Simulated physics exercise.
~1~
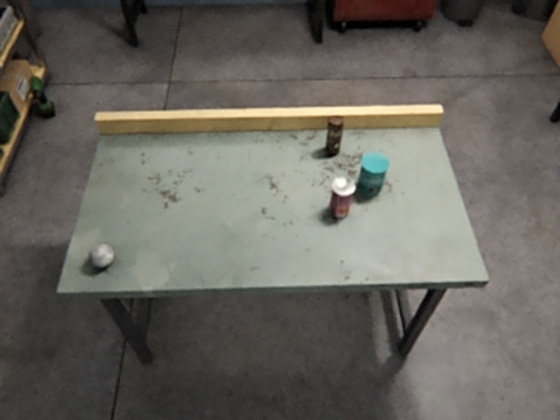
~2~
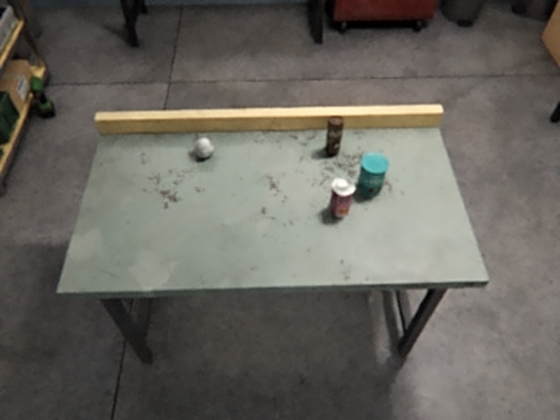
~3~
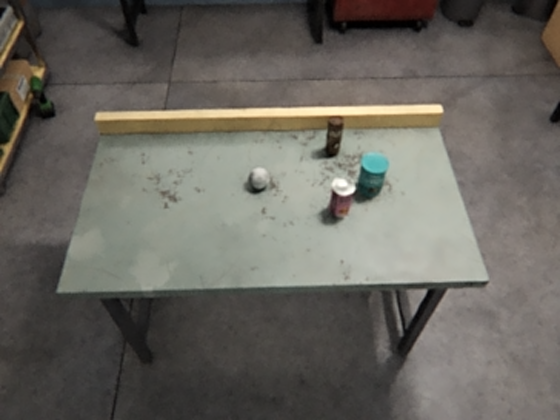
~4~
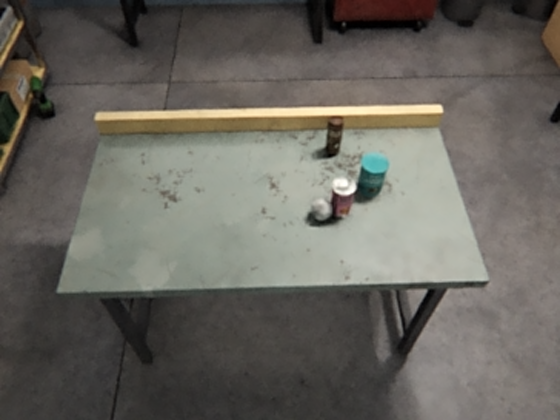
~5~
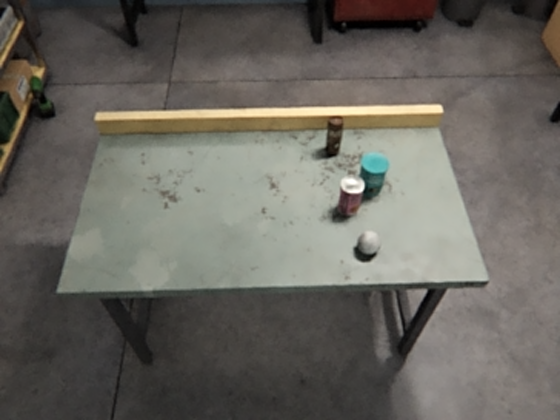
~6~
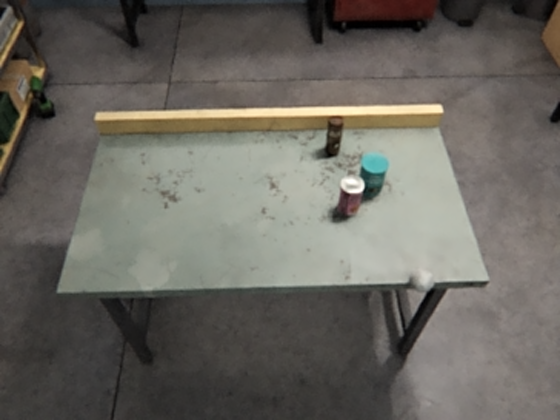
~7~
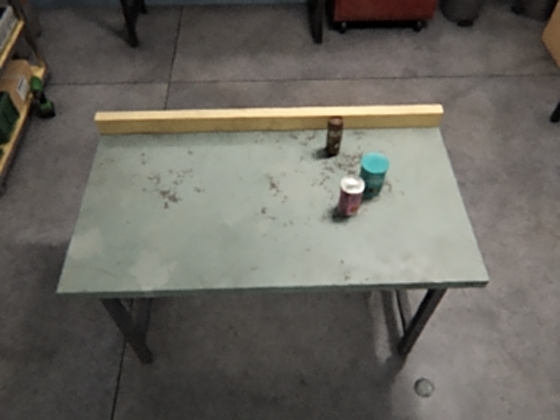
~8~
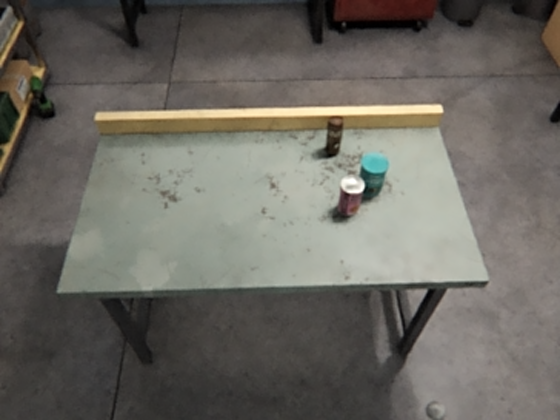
A green table with a wooden strip along its far edge held three containers as a white ball rolled up toward the strip, came back down rightward, nudged the pink tin slightly, and dropped off the near edge onto the floor, leaving all three upright.
